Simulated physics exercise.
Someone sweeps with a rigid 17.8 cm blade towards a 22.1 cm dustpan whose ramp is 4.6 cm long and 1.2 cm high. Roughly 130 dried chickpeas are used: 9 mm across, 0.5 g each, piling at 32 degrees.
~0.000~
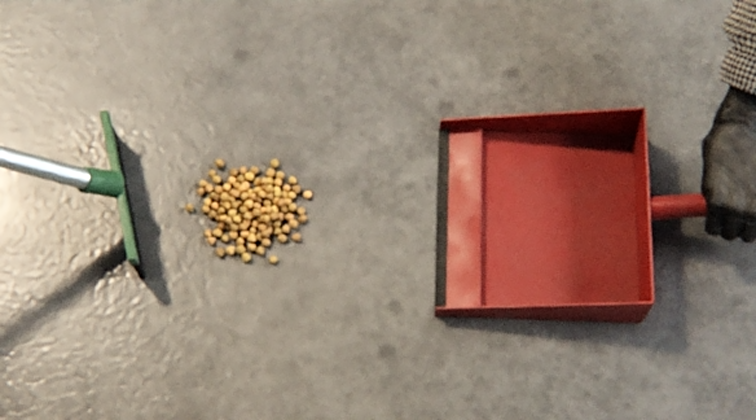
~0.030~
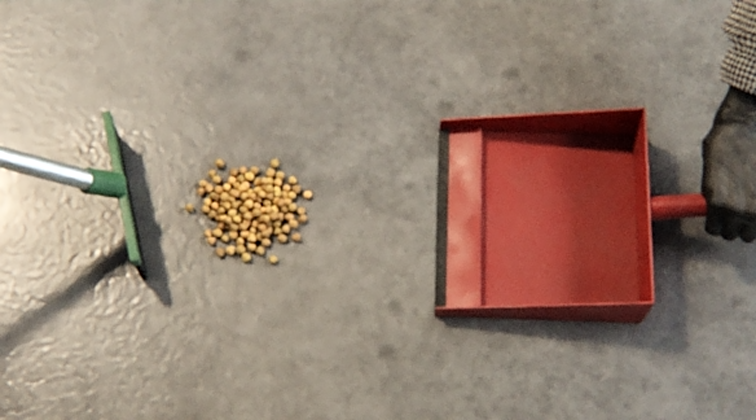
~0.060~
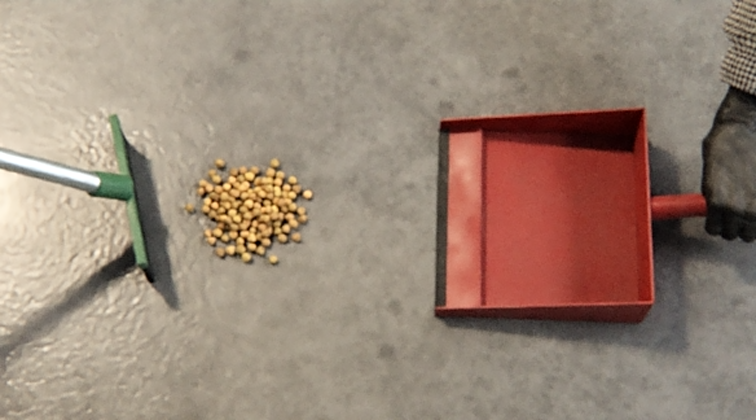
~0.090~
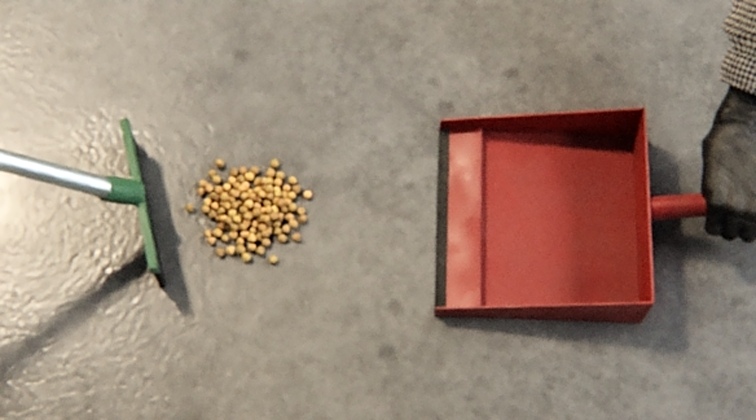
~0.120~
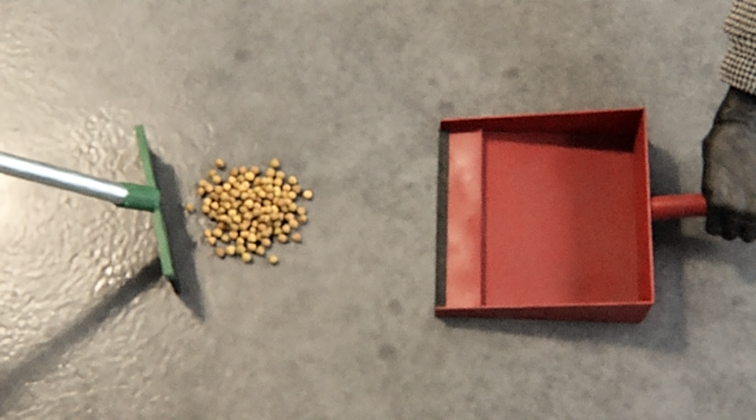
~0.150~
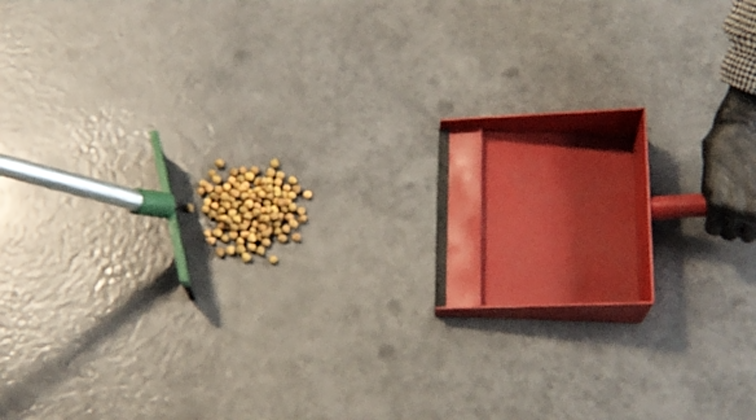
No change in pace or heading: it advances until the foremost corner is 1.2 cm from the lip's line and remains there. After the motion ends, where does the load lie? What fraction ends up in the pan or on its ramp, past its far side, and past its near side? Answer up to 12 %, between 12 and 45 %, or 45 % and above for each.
Pan: Up to 12 %; far side: Up to 12 %; near side: Up to 12 %.
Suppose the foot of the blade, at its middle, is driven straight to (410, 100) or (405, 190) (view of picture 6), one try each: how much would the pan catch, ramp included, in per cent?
About 15 and 25 per cent.
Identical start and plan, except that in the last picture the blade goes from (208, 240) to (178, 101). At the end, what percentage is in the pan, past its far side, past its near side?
Final per cent - pan 25, far 25, near 0.
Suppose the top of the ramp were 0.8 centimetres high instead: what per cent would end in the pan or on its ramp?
Roughly 5 per cent.
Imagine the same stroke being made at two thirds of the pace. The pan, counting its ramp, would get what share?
Then around 0 per cent.
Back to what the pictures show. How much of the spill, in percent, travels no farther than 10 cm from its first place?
The figure is some 45 percent.
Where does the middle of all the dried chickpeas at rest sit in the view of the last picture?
(363, 201).
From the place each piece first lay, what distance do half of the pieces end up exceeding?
It comes to some 12 cm.
After 0.37 s, middle of the blade 16 cm from the lip; 0 % over the lip, far side 0 %, near side 0 %.
After 0.52 s, middle of the blade 8 cm from the lip; 0 % over the lip, far side 0 %, near side 0 %.
After 0.79 s, middle of the blade 4 cm from the lip; 5 % over the lip, far side 0 %, near side 0 %.
At rest (1.1 s), pan 5 %, far side 0 %, near side 0 %, in front of the lip or behind the blade 95 %.
